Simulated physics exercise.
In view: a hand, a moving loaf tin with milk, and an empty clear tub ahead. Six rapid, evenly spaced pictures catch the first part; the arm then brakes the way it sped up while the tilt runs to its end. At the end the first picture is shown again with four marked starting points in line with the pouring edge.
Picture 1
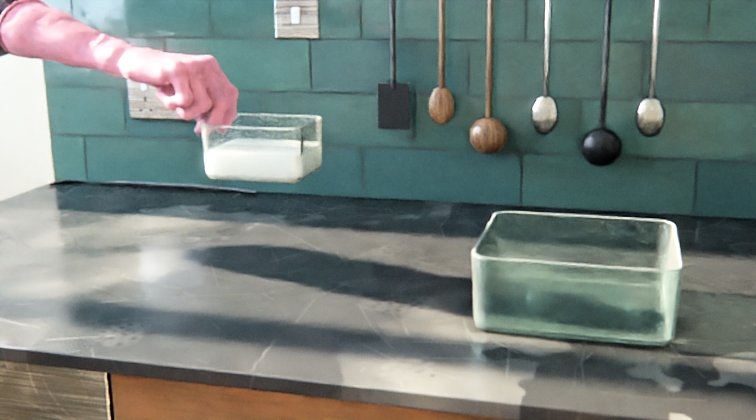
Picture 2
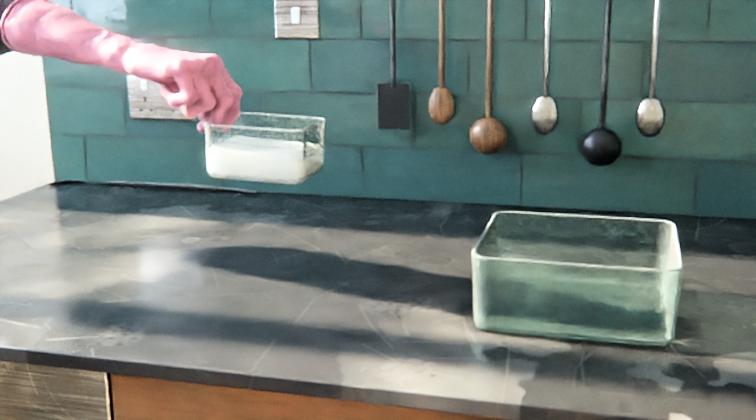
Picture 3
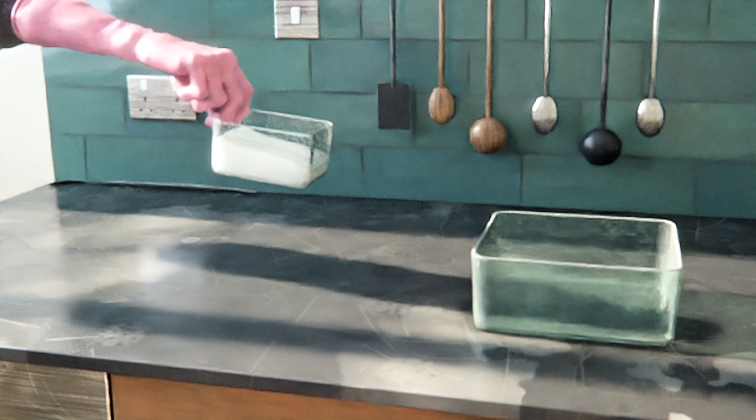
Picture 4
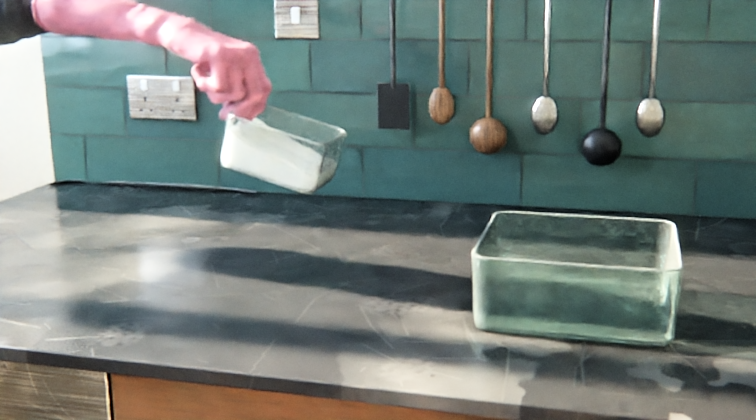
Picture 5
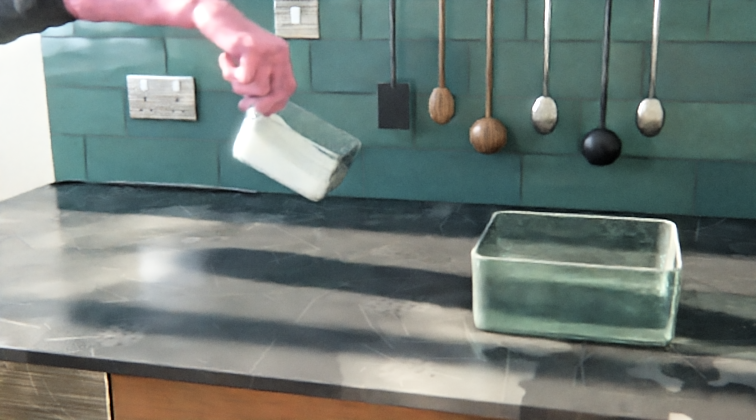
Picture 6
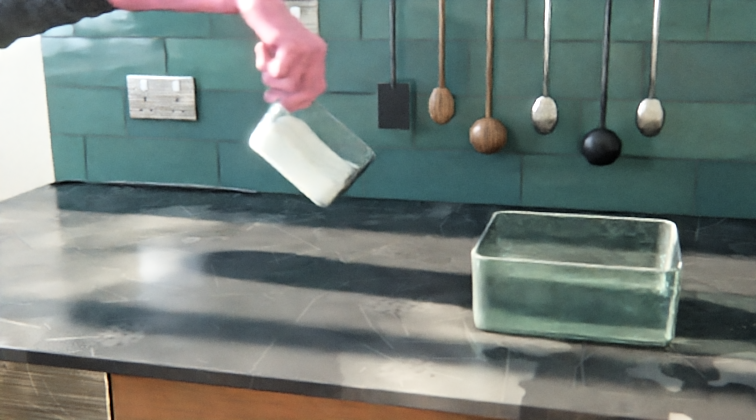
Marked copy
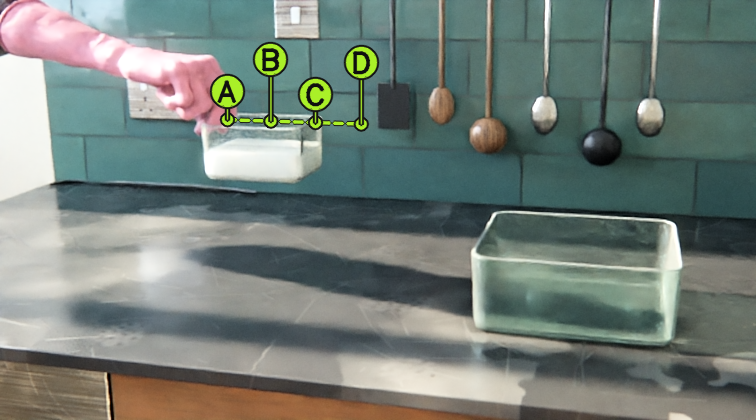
Hand holding a clear loaf tin of milk above a dark counter, moving slightly right and tilting it toward an empty tub.
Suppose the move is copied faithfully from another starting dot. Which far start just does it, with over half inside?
The limit is D.
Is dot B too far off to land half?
Yes, it does.
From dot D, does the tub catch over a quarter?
Yes, clearly.
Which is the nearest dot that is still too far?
That would be C.
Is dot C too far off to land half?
Yes, it does.
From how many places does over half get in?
One of them.
On the marked copy, A at (227, 119); B at (270, 121); C at (315, 122); D at (361, 124).
With A, about 0 % lands in the tub, 100 % falls short.
With B, about 0 % lands in the tub, 97 % falls short and 3 % goes beside or beyond.
With C, about 23 % lands in the tub, 72 % falls short and 5 % goes beside or beyond.
With D, about 71 % lands in the tub, 14 % falls short and 15 % goes beside or beyond.
